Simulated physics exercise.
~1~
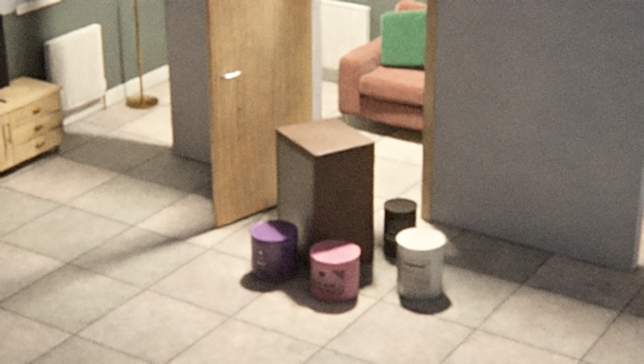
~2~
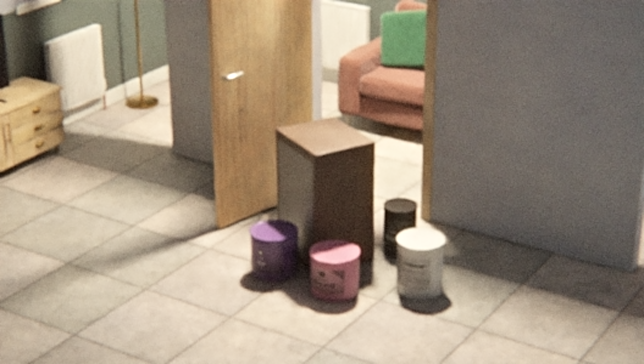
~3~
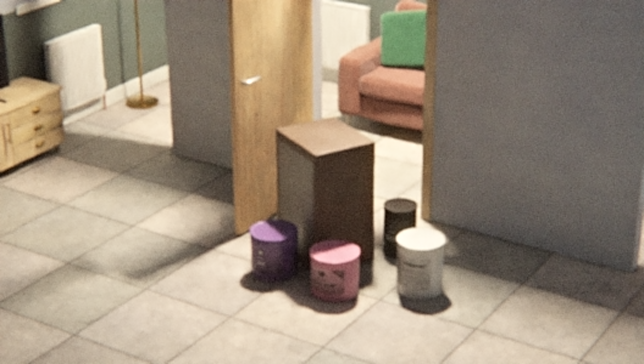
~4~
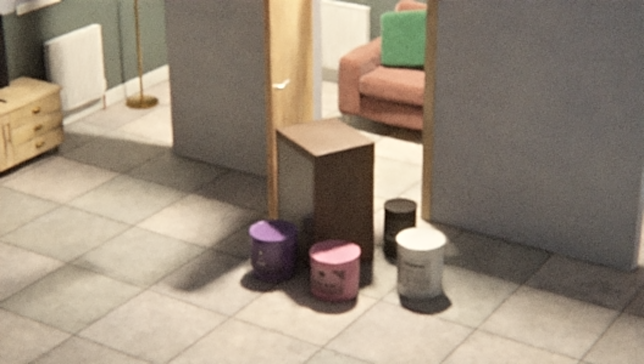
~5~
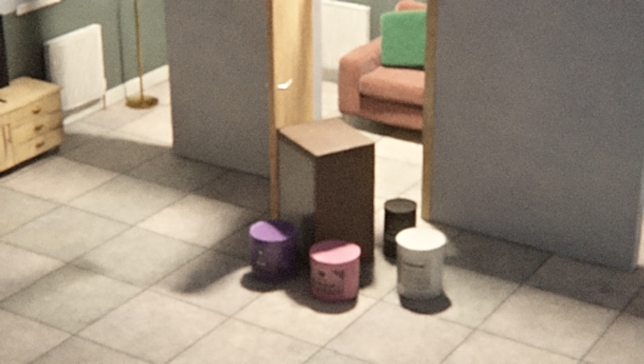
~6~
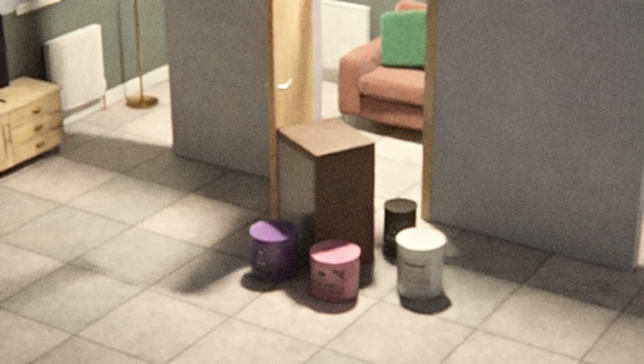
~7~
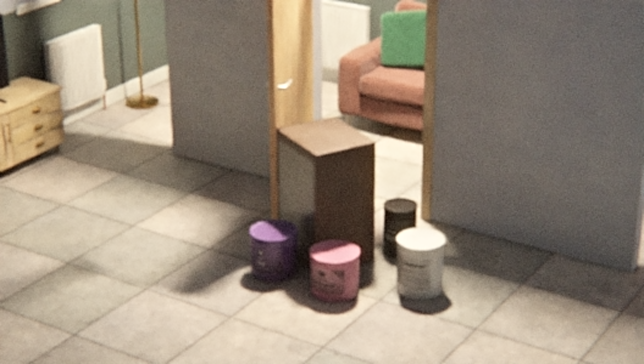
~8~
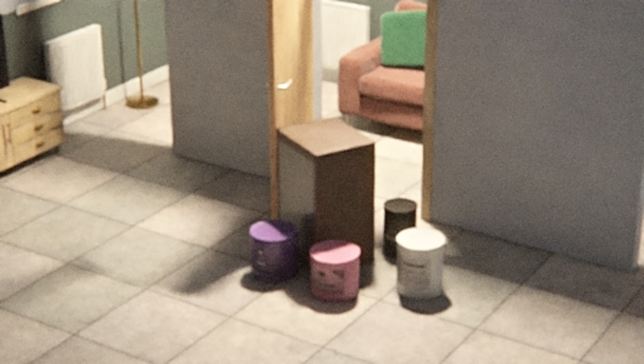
We see a wooden door standing open in a grey wall beside a brown box-shaped appliance, with purple, pink, white and black pails around it. The door swings partway toward the appliance, then stops and stays partly open behind it, while the appliance and pails remain in place.
